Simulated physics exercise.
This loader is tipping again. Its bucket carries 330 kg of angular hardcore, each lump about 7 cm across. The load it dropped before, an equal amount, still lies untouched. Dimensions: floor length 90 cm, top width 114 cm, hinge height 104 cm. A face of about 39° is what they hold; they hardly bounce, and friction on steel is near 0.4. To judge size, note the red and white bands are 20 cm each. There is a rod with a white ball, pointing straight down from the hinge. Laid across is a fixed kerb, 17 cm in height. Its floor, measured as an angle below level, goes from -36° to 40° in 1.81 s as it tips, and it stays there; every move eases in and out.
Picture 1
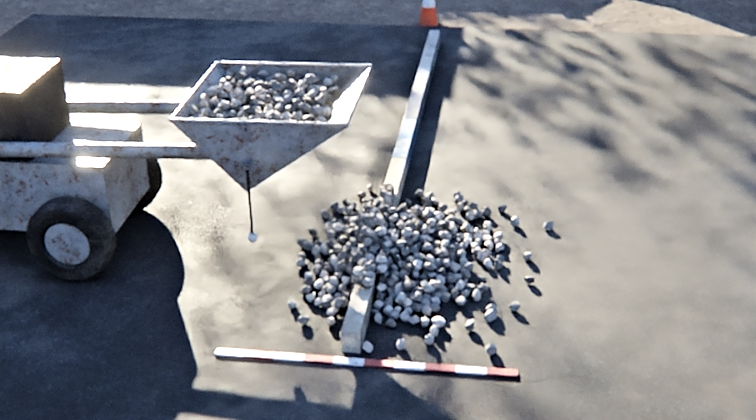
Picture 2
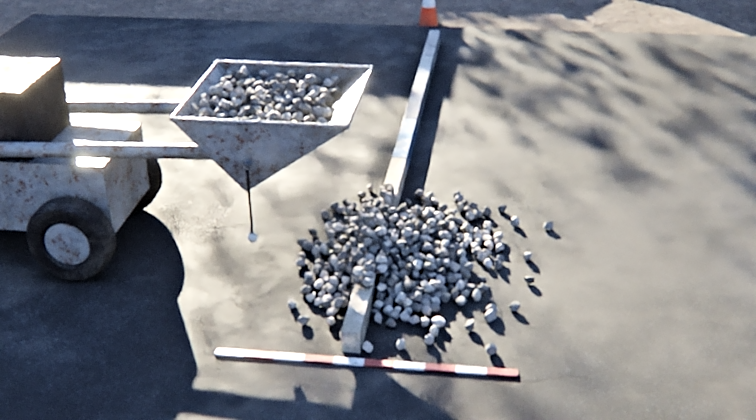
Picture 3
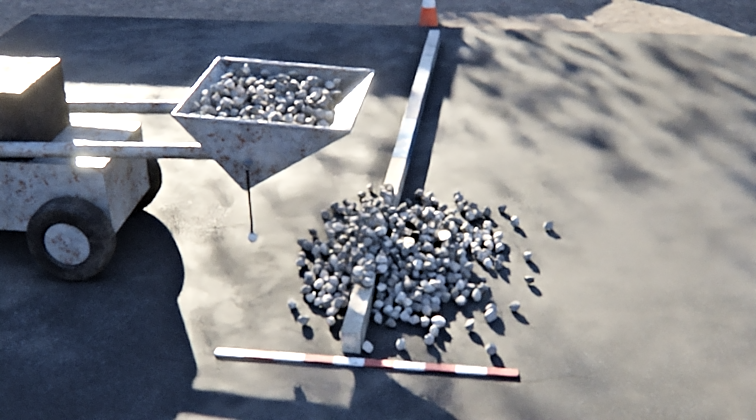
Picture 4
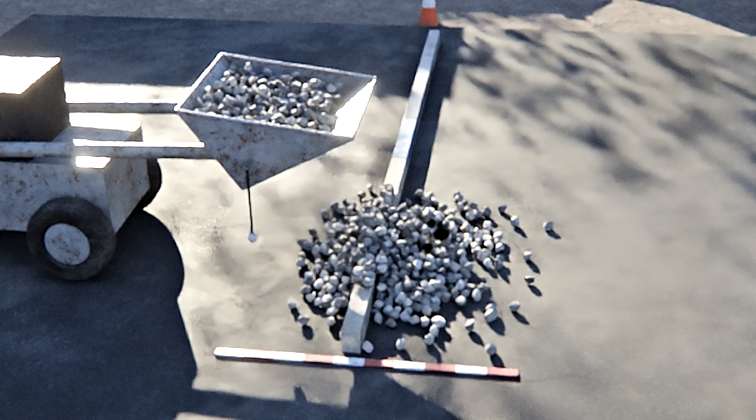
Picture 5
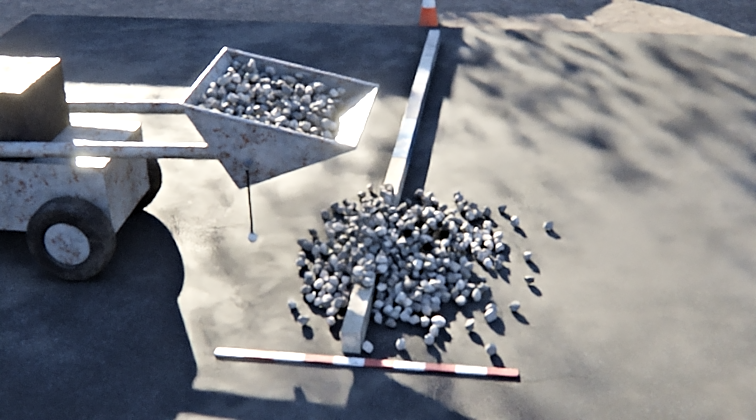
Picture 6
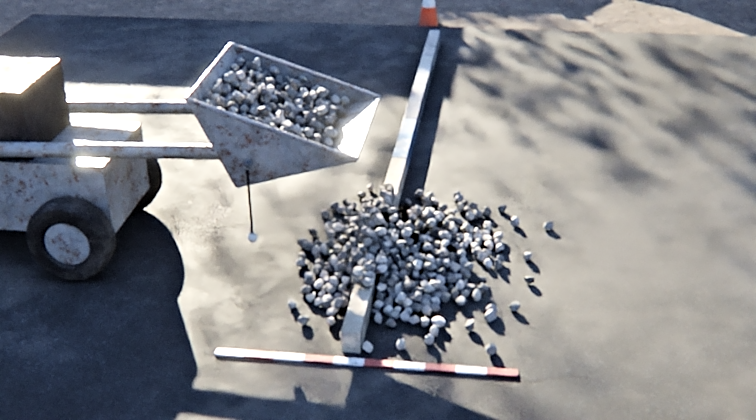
A loader's bucket full of grey stones slowly tilted, its right edge dipping a little, while the stones stayed inside and the heap lying across the kerb below did not move.
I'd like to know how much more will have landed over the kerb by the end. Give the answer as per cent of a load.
Roughly 31 in every hundred.
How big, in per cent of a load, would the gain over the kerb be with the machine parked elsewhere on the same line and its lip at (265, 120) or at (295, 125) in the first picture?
The first would add some 0 per cent and the second some 0 per cent.
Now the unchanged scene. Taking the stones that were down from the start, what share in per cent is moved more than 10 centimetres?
I'd say roughly 0 per cent of them.
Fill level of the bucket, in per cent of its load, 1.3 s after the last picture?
It holds some 45 per cent.
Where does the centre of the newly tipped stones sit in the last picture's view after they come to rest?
I'd put their centre close to (357, 235).
Then, 0.8 s after the last picture the floor is at 28°; in per cent of one load, 99 in the bucket, 39 on this side of the kerb, 62 over the kerb; the foremost stones are at (517, 249).
Then, 1.3 s after the last picture the floor is at 40°; in per cent of one load, 44 in the bucket, 86 on this side of the kerb, 70 over the kerb; the foremost stones are at (517, 251).
Then, 1.7 s after the last picture the floor is at 40°; in per cent of one load, 11 in the bucket, 104 on this side of the kerb, 85 over the kerb; the foremost stones are at (517, 251).
Then, 4.2 s after the last picture the floor is at 40°; in per cent of one load, 2 in the bucket, 106 on this side of the kerb, 92 over the kerb; the foremost stones are at (517, 251). Net gain over the kerb, 31.
